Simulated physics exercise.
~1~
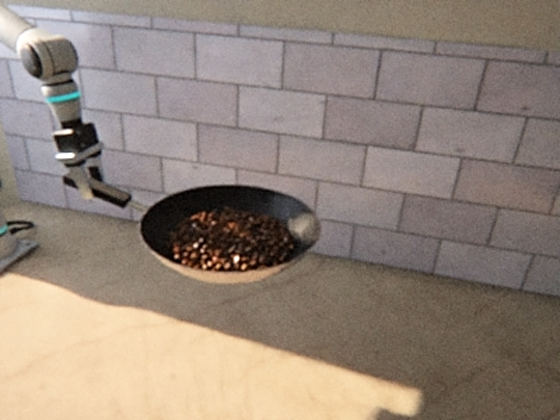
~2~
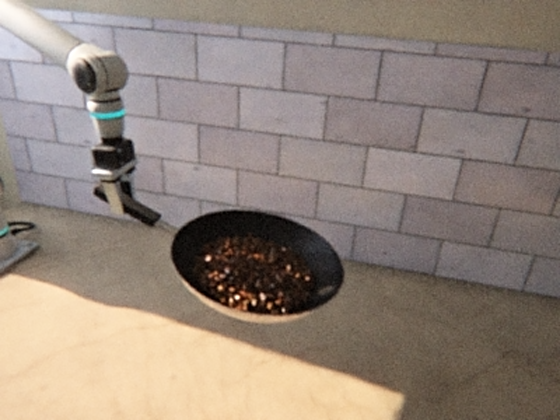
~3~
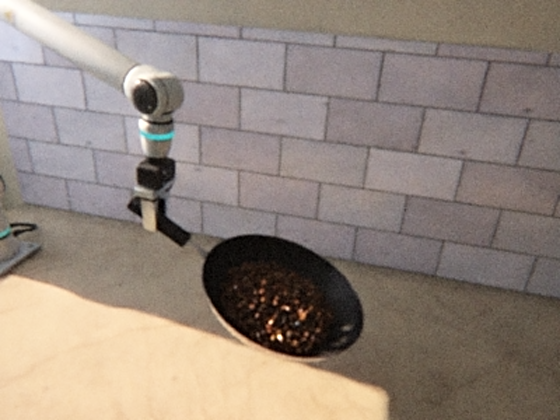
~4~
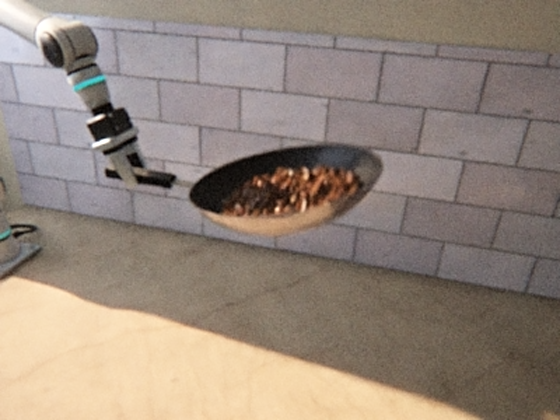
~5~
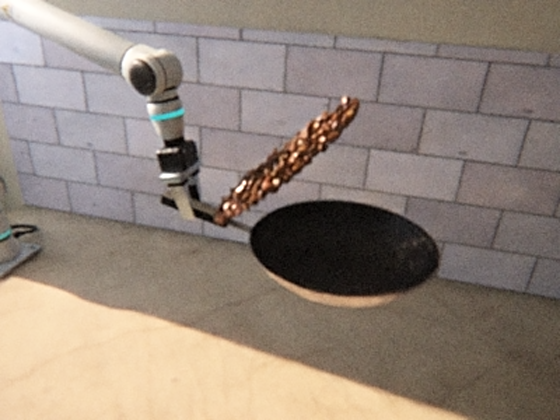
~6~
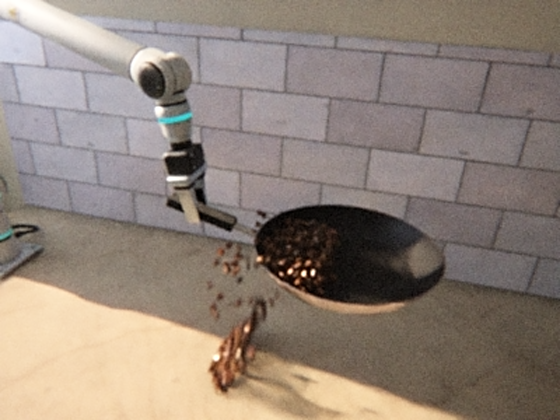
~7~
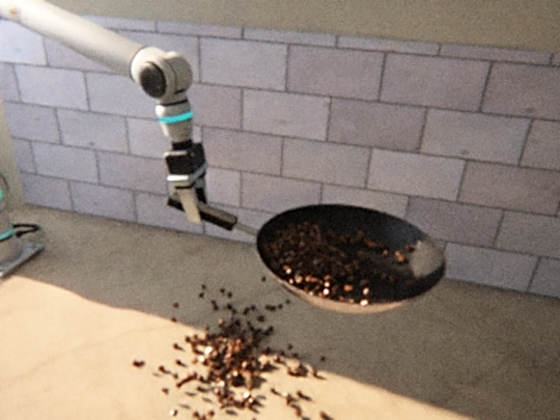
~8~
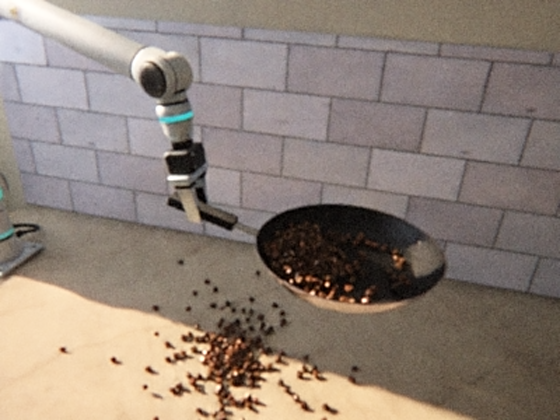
A robot arm tossed a heap of small brown pellets from a dark frying pan, flinging them up in a long slanting streak; many landed back in the pan, but plenty missed, spilling and scattering across the table below while the pan stayed still.
